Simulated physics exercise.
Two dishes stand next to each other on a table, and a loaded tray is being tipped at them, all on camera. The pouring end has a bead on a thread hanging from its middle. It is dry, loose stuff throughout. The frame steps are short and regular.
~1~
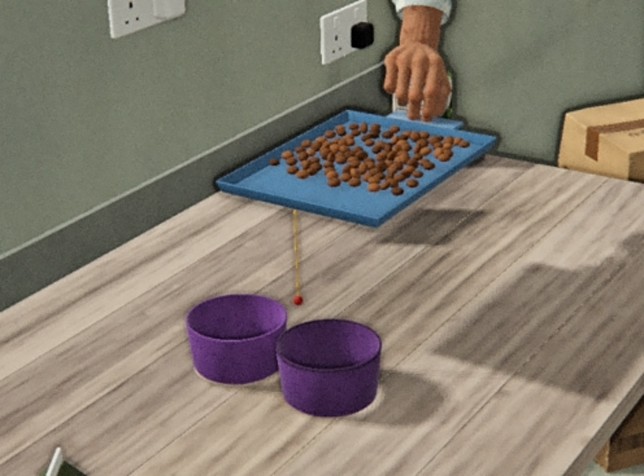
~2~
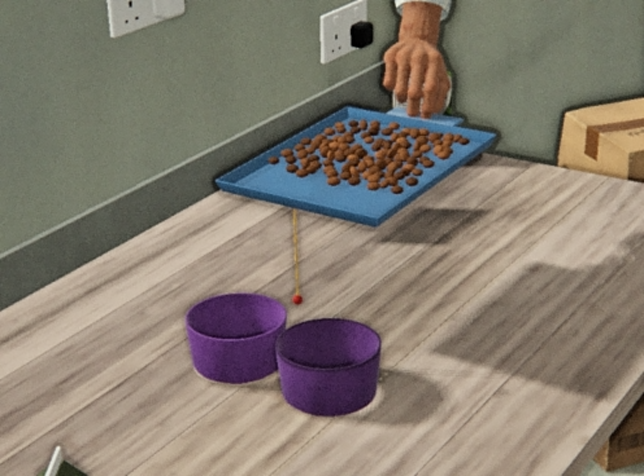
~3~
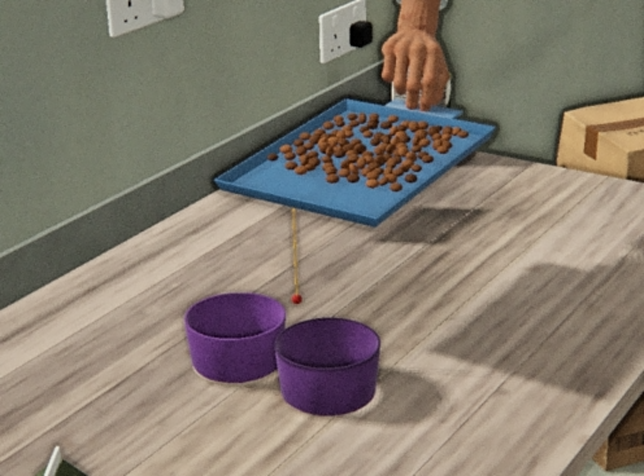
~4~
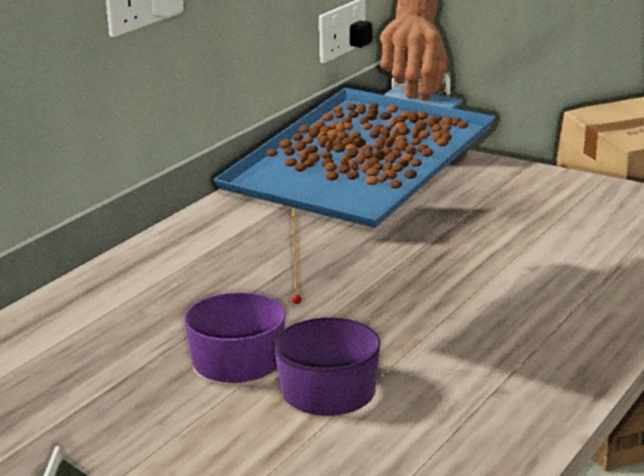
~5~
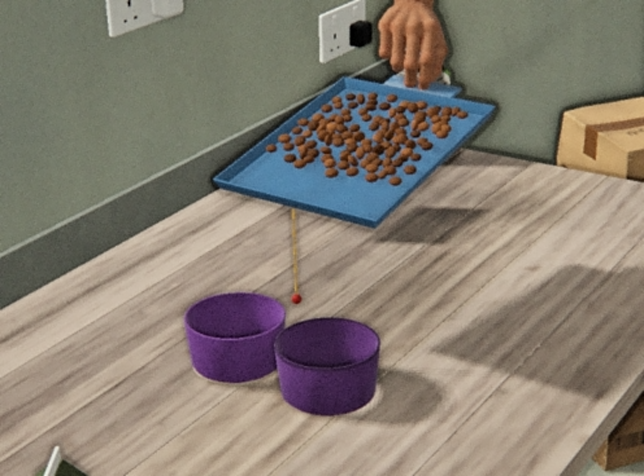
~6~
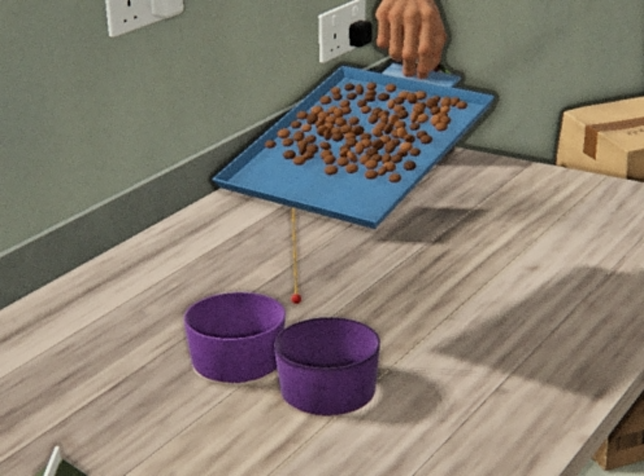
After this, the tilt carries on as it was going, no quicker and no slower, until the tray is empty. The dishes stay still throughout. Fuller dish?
Right-hand.
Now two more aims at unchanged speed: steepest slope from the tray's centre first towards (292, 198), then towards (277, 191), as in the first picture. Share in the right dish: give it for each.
First heading roughly 10 %, second roughly 0 %.
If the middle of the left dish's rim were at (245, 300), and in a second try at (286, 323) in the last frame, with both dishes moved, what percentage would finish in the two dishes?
You'd get 50 per cent first and 80 per cent second.
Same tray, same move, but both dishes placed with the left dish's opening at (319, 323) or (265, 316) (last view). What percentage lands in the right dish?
First position: Some 10 %; second position: Some 50 %.
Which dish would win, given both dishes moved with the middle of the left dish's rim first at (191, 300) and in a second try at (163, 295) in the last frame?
Note: Try one - the dish on the right side; try two - the dish on the right side.
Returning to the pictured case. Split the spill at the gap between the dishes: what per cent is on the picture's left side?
Around 70 per cent, give or take.
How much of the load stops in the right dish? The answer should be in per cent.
Some 60 per cent.
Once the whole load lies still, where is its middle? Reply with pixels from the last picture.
I'd put the middle somewhere around (310, 381).
Shortly afterwards, tray tipped steeply; the bulk on the tray; only a few in the right dish; only a few in the left dish; a little in the air.
Next, tray tipped right over; a little on the tray; near half in the right dish; near a quarter in the left dish; a little outside both; a little in the air.
Some moments later, tray tipped past a quarter turn; near two thirds in the right dish; near a quarter in the left dish; a little outside both.
In the end, tray tipped past a quarter turn; near two thirds in the right dish; near a quarter in the left dish; a little outside both.
